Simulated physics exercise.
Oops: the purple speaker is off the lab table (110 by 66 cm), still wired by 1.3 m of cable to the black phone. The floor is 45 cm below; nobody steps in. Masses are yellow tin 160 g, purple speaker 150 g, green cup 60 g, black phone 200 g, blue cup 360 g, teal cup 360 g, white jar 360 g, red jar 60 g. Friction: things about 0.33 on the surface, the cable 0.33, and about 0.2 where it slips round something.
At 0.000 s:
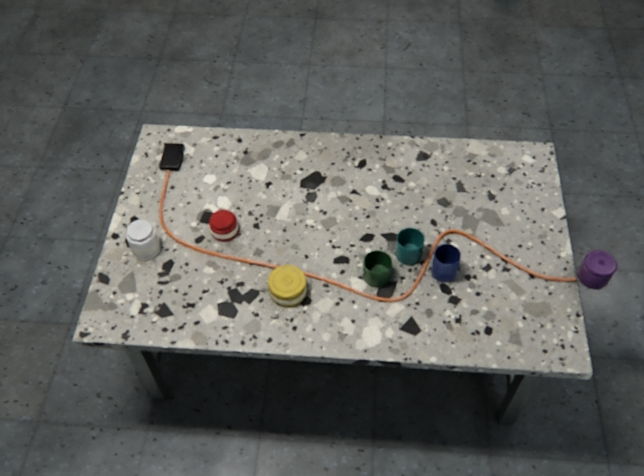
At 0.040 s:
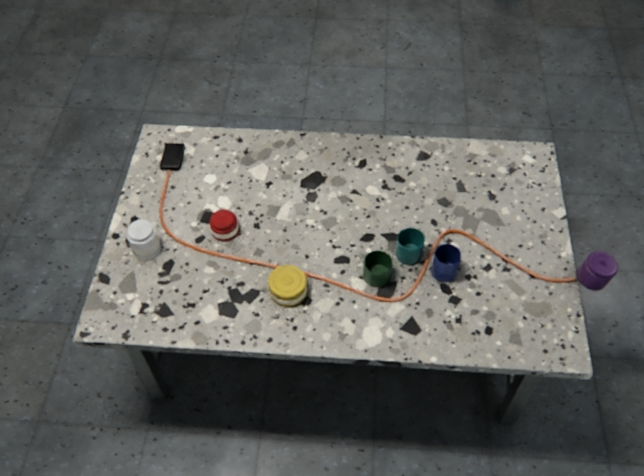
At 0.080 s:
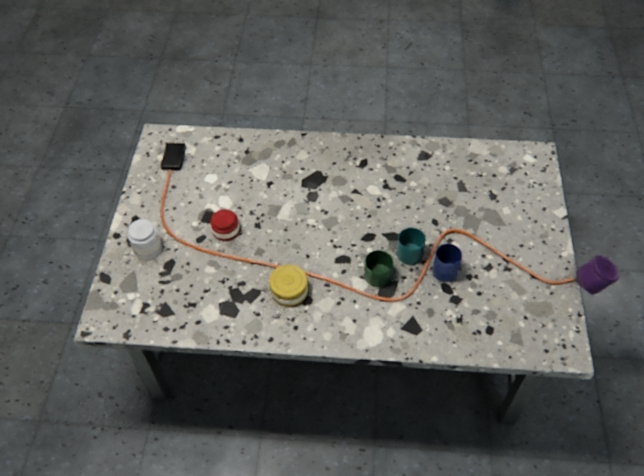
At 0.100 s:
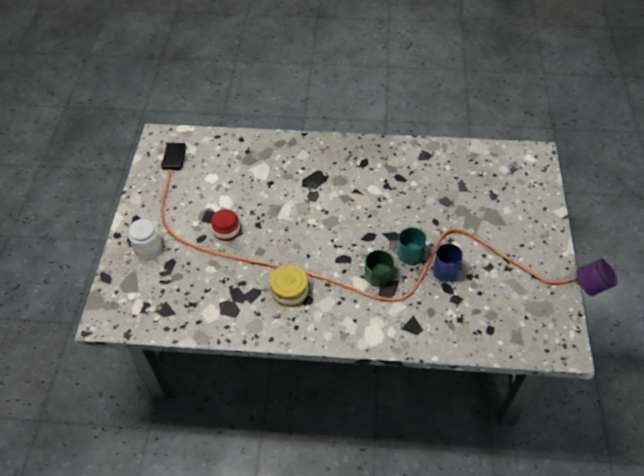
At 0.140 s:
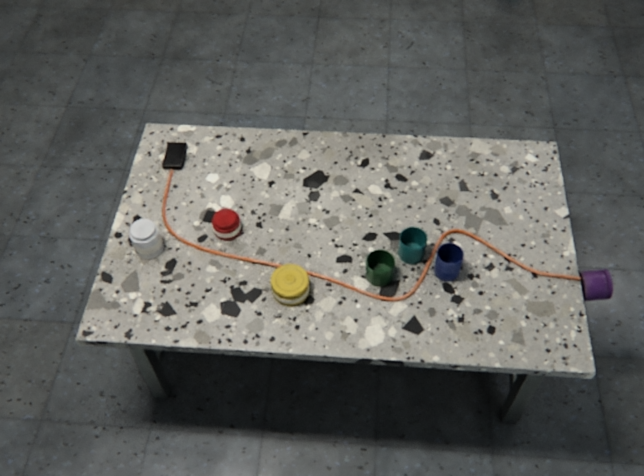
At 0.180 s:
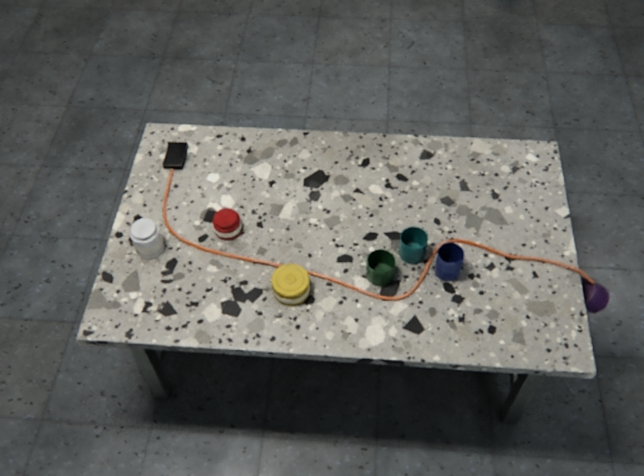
A purple cylindrical object at the right edge of a speckled table, attached to an orange cable, shifts slightly, then tilts and turns over while sinking lower beside the edge. The cable's right stretch straightens and slides a little, while the cups, jars and black device stay essentially still.
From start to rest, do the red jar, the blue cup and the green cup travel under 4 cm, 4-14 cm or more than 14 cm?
The red jar travels a long way, the blue cup barely shifts, the green cup travels a long way.
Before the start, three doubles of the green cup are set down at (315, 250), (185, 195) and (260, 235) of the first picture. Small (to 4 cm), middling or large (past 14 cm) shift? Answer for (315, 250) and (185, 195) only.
In that order: Small, middling.
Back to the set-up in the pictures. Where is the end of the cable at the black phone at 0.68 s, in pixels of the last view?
Around (202, 174).
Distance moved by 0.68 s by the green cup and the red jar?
Green cup 20 cm, red jar 20 cm.
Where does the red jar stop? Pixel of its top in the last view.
Around (280, 175).
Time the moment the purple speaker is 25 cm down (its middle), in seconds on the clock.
That is: 0.30 s.
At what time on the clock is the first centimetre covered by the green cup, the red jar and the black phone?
Green cup 0.28 s, red jar 0.32 s, black phone 0.36 s.
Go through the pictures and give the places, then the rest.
The first picture shows red jar (222, 218); blue cup (448, 254); green cup (378, 262); cable runs through (520, 267) (352, 290) (240, 260) (161, 215).
The second picture shows purple speaker (602, 263); cable runs through (520, 267) (352, 290) (161, 215).
The third picture shows purple speaker (597, 275); cable runs through (520, 266) (353, 289) (162, 215).
The fourth picture shows purple speaker (597, 277); cable runs through (521, 266) (353, 289) (163, 215).
The fifth picture shows purple speaker (595, 285); cable runs through (523, 266) (354, 289) (164, 214).
The sixth picture shows red jar (226, 217); blue cup (451, 253); green cup (381, 261); cable runs through (544, 260) (355, 289) (243, 258) (164, 214).
After 0.4 s, the cable's tail end at (187, 174); green cup 14 cm off its start, red jar 10 cm off its start, purple speaker over the edge.
After 0.7 s, the cable's tail end at (202, 174); green cup 21 cm off its start, red jar 18 cm off its start, purple speaker over the edge.
After 0.9 s, the cable's tail end at (202, 174); green cup 21 cm off its start at (388, 187), red jar 18 cm off its start at (280, 175), purple speaker over the edge.
After 1.2 s, the cable's tail end at (202, 174); green cup 21 cm off its start, red jar 18 cm off its start, purple speaker over the edge.
After 2.4 s, the cable's tail end at (202, 174); green cup 21 cm off its start at (388, 187), red jar 18 cm off its start at (280, 175), blue cup 0 cm off its start at (451, 253), purple speaker over the edge.
